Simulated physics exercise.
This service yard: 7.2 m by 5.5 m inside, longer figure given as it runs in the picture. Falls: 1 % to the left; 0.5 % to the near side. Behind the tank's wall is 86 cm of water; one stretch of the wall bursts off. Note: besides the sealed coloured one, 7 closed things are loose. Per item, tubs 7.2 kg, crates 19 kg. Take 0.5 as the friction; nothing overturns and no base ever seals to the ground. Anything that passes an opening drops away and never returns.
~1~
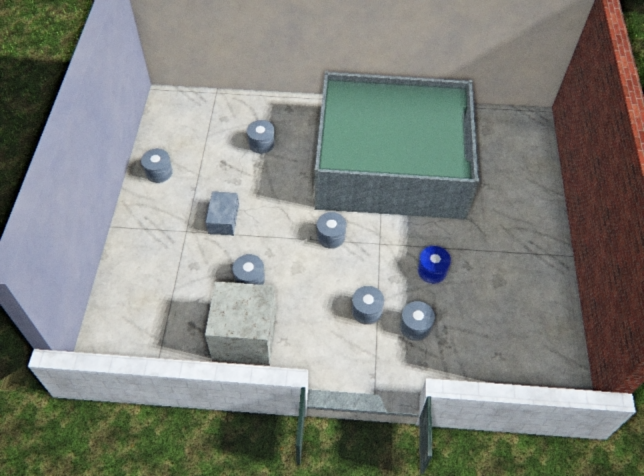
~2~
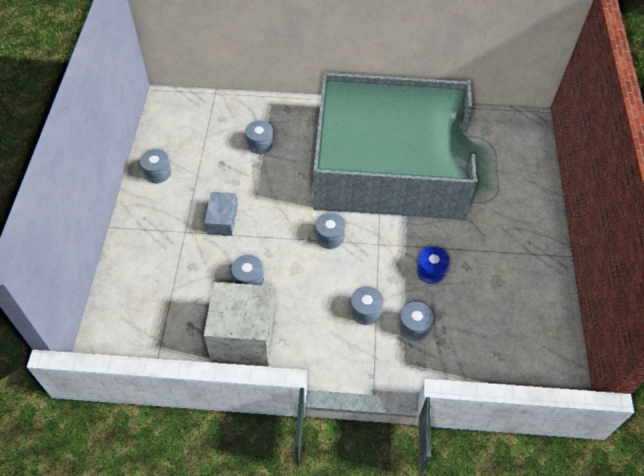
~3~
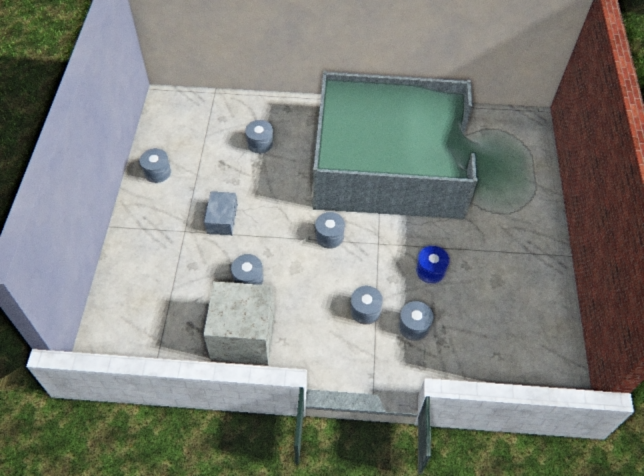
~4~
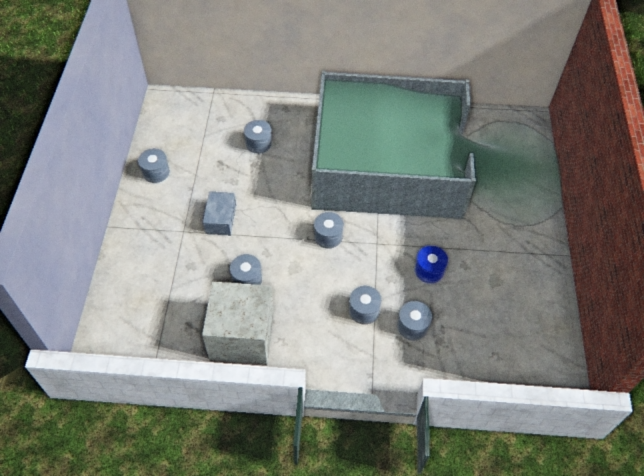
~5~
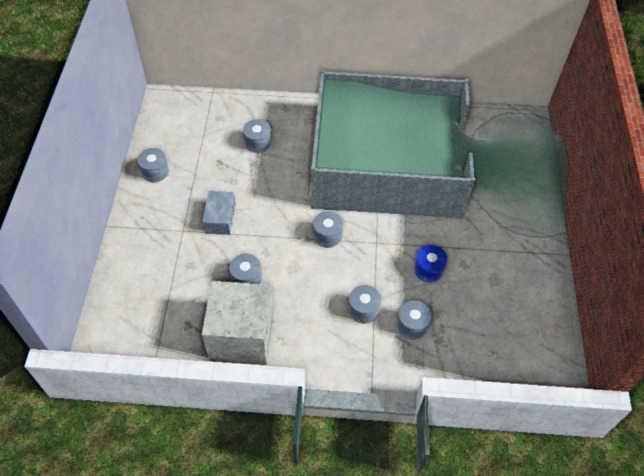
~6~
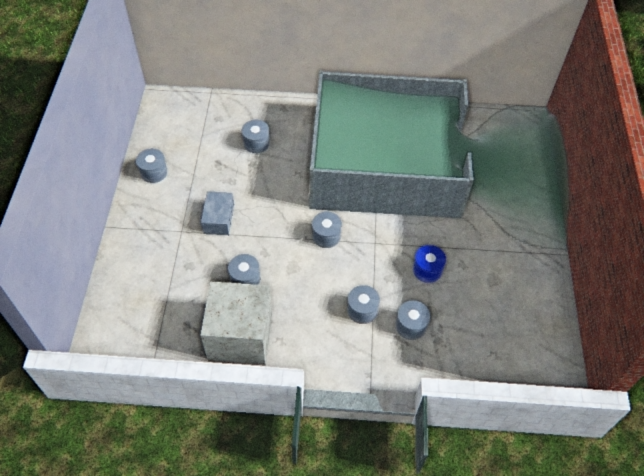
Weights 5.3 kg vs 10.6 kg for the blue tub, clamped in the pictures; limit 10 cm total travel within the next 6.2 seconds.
I'd wager only the heavier one passes.
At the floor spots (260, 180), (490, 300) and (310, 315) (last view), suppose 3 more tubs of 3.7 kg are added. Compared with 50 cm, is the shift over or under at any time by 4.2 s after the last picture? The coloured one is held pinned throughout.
Going through them in that order, the answers are not too far, too far and too far.
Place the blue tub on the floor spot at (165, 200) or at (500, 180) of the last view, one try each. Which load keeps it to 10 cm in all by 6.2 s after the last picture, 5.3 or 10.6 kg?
Respectively, neither option; neither option.
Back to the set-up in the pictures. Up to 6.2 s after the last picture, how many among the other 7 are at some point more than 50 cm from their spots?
Counting them up, I find 4.
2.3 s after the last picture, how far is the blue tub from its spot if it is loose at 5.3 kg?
About 0 cm off its spot.
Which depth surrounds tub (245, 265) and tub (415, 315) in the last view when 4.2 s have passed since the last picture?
First about 2 cm, second about 8 cm.
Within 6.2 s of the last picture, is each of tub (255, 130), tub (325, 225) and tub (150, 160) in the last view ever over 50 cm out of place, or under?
Below, below, above.
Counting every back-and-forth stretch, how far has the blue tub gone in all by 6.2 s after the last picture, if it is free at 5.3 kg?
Close to 20 centimetres all told.
Then, 0.6 s after the last picture the blue tub would be 0 cm from its start with 5.3 kg and 0 cm from its start with 10.6 kg; 0 cm of water round it then.
Then, 2.3 s after the last picture the blue tub would be 0 cm from its start with 5.3 kg and 0 cm from its start with 10.6 kg; 2 cm of water round it then.
Then, 4.2 s after the last picture the blue tub would be 13 cm from its start with 5.3 kg and 0 cm from its start with 10.6 kg; 2 cm of water round it then.
Then, 6.2 s after the last picture the blue tub would be 19 cm from its start with 5.3 kg and 0 cm from its start with 10.6 kg; 2 cm of water round it then.
